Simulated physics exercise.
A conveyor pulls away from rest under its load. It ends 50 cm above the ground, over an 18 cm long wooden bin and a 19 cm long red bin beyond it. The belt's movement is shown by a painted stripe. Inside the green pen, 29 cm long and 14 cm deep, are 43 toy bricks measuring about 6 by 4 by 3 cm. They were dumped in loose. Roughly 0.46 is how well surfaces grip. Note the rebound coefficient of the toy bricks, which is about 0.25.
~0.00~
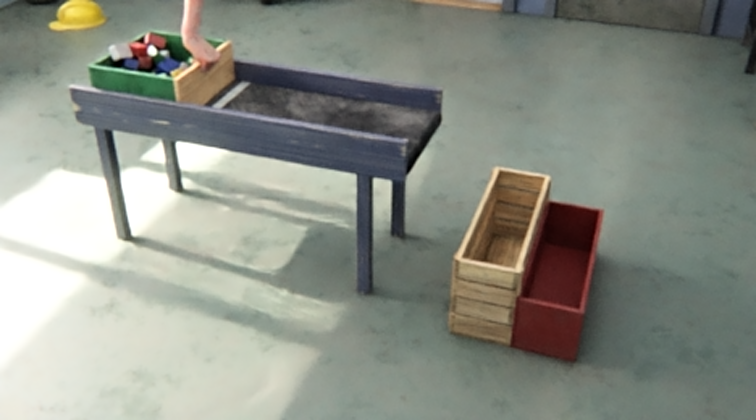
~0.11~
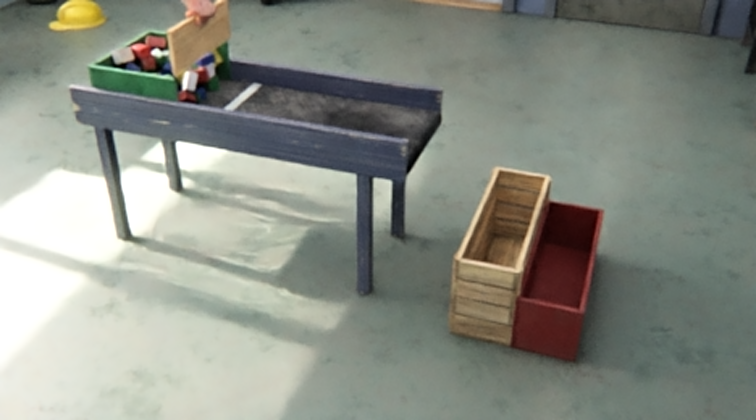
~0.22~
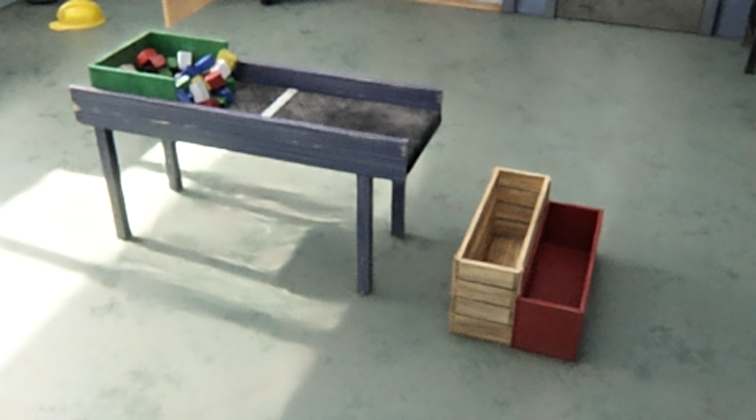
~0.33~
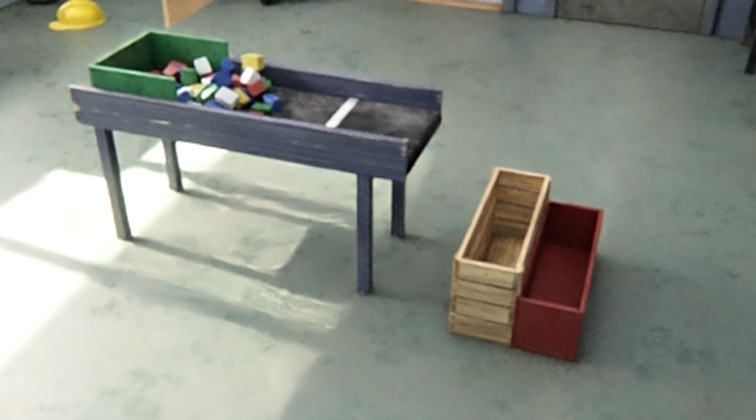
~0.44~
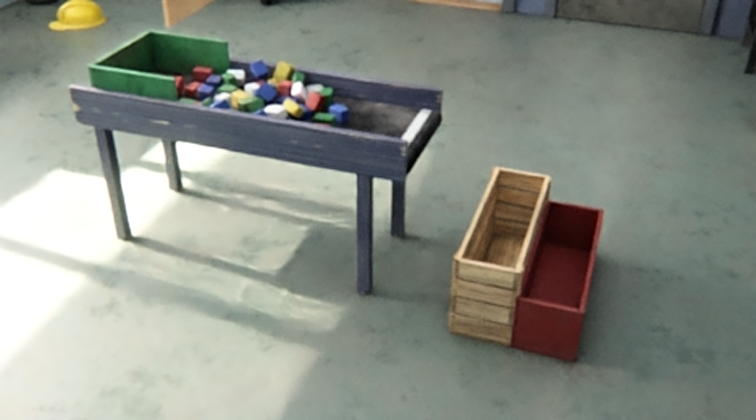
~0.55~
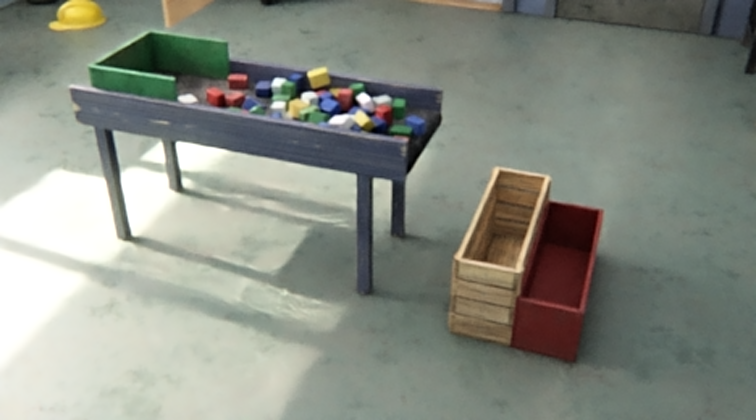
A hand lifts a wooden panel from the green pen atop a dark blue-grey conveyor table, seen from a fixed, raised viewpoint in a sunlit room with a grey-green floor. A yellow hard hat lies at upper left, and a pale wooden bin stands beside a red one at right. The belt and its white stripe move rightward, carrying colourful toy bricks out of the pen in a spreading heap.
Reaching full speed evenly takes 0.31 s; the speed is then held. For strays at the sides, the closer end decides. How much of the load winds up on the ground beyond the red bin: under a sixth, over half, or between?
The fraction exceeds one half.
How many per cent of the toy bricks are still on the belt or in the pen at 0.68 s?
Some 65 per cent.
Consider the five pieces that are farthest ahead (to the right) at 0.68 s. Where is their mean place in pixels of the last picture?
Close to (494, 155).
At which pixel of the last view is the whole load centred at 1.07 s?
Near (653, 301) in pixels.
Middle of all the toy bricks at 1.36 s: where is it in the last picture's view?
I'd put the middle close to (737, 329) in the last view.
After 0.68 s, 27 on the belt and 16 in the air.
After 0.84 s, 5 on the belt and 38 in the air.
After 1.07 s, 1 in the red bin, 30 on the ground beyond the red bin and 12 in the air.
When it is over (at 1.36 s), 1 in the red bin and 42 on the ground beyond the red bin. Asked share, 42 of 43, 98 per cent.
